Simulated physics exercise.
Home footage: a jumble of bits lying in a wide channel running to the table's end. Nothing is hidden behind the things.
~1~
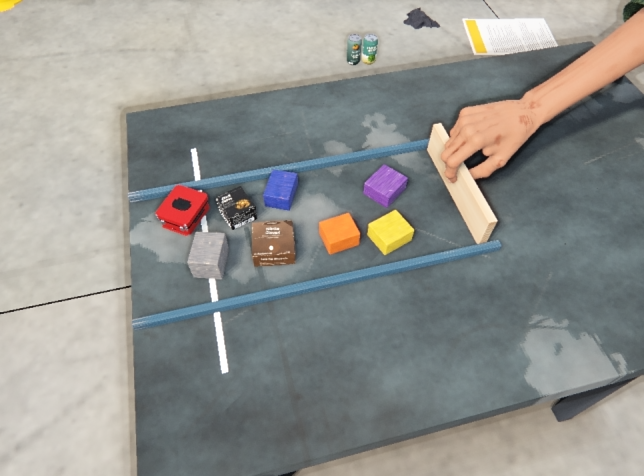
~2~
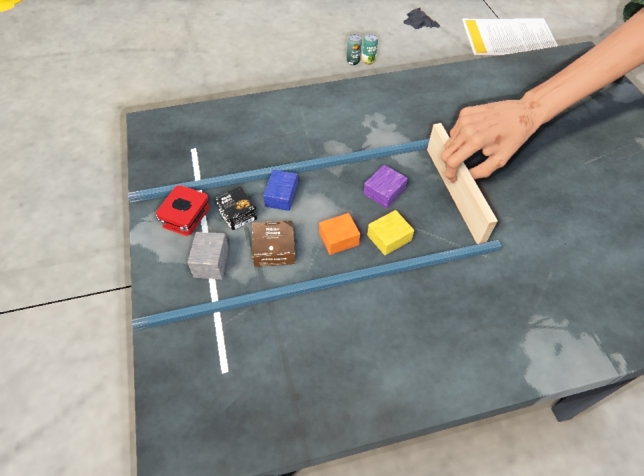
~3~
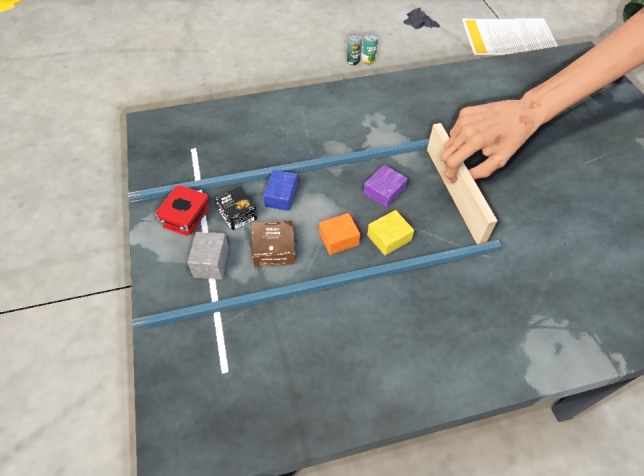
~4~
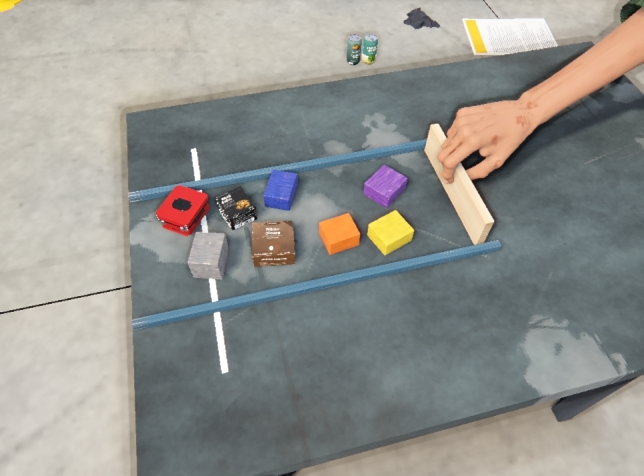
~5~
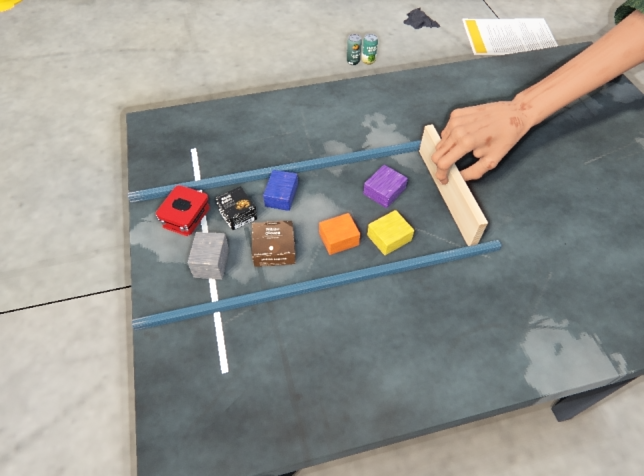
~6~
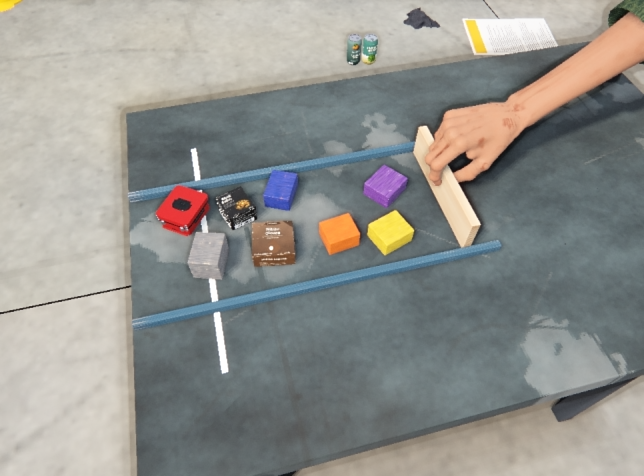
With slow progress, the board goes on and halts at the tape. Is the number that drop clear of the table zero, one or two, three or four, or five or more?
It is three or four.
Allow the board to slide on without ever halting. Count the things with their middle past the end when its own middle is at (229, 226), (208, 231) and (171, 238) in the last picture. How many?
Counts by place: 2 / 4 / 6.
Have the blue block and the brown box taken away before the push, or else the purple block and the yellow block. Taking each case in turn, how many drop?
Tally of falls: 2 for the first try, 1 for the second.
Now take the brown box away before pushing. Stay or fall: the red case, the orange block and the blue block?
Result: Red case comes off, orange block stays, blue block stays.
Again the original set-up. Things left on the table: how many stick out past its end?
The total comes out at 0.
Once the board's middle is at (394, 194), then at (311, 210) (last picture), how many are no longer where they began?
2 and 7.
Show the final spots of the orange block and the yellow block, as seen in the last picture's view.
Orange block: (155, 269); yellow block: (192, 269).
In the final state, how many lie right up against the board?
The number is 2.
A little later, none off yet; red case at rest near (184, 211); grey block at rest near (209, 256); black box at rest near (237, 208).
When it is over, the number that fall off is three or four; down, brown box, black box, grey block and red case.
